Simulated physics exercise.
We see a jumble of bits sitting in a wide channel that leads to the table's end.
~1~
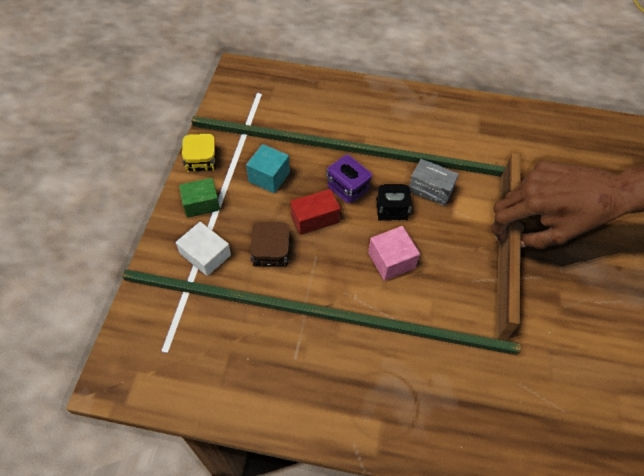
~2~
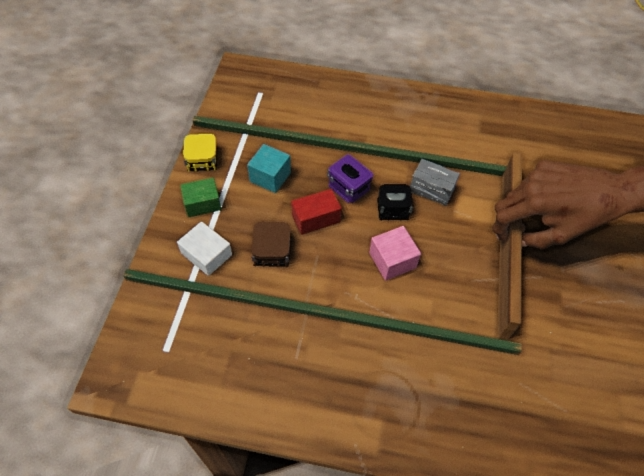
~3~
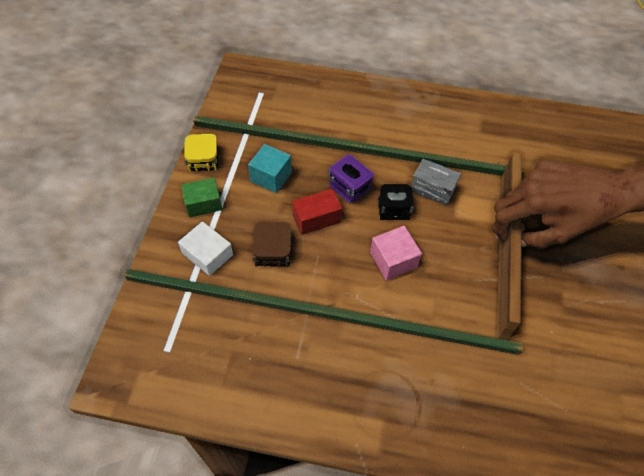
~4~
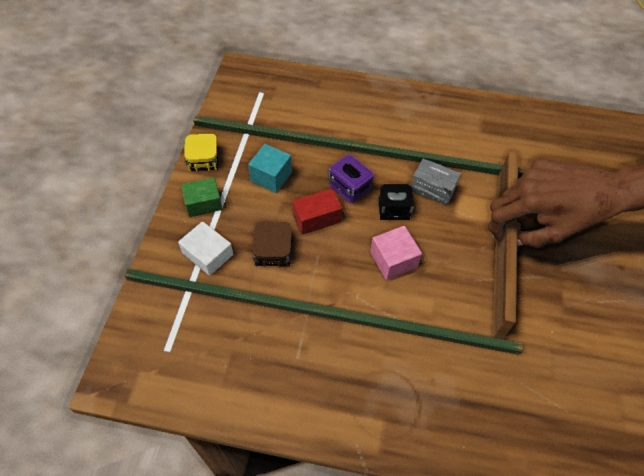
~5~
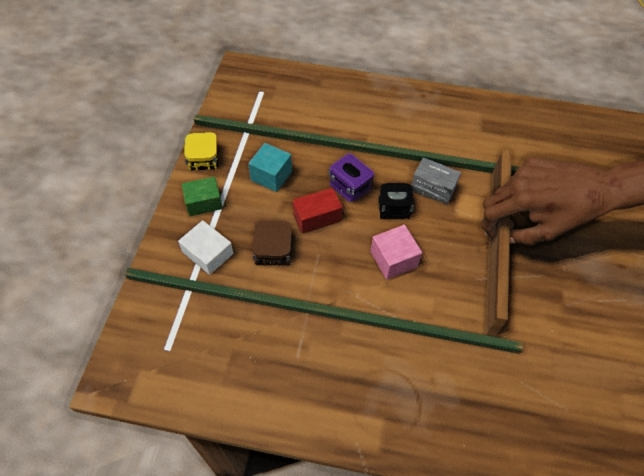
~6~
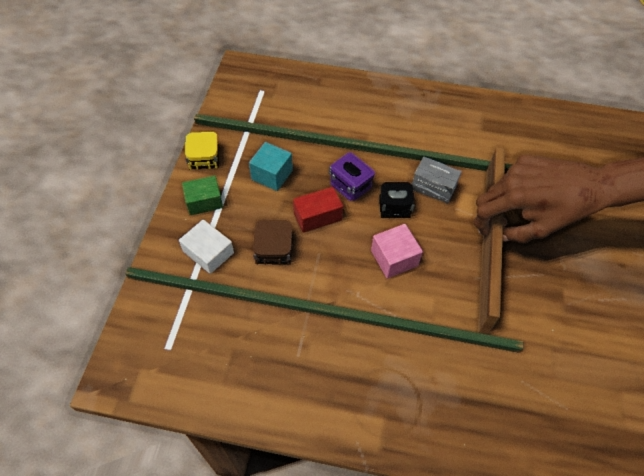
A hand held a wooden board still across a channel on a wooden table, then slid it slightly left toward a scattering of colourful blocks and little cases, which stayed put.
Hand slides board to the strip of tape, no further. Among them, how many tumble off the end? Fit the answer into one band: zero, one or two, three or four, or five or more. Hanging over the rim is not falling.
I would say three or four.
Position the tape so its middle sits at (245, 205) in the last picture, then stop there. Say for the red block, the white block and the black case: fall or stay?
The red block? It is safe. The white block? It is safe. The black case? It is safe.
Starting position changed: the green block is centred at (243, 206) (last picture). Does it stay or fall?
From that start, the object then is safe.
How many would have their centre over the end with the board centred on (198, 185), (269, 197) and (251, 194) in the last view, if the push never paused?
Respectively, 6, 1 and 1.
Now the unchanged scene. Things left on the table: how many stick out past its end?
Looks like 3 of them.
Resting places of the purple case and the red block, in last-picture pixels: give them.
Around (180, 155), then around (183, 181).
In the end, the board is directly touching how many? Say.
Count: 3.
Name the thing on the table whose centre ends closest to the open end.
The purple case.
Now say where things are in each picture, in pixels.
The first frame shows yellow case (200, 153); green block (200, 198); white block (204, 249); board (509, 242); tape (219, 203).
The second frame shows green block (201, 197); black case (394, 202).
The third frame shows white block (206, 248); board (510, 241).
The fourth frame shows yellow case (202, 153); red block (317, 211).
The fifth frame shows green block (202, 196); pink block (396, 252).
The sixth frame shows yellow case (203, 151); green block (203, 195); white block (207, 246); board (492, 236); tape (222, 201).
Soon after, none off yet; yellow case at rest near (203, 151); green block at rest near (203, 195); white block at rest near (207, 246).
After that, none off yet; yellow case tilting a little near (176, 148); green block displaced about its own width near (178, 198); white block displaced about its own width near (163, 248).
In the end, the number that fall off is three or four; gone, turquoise block, white block, green block and yellow case.
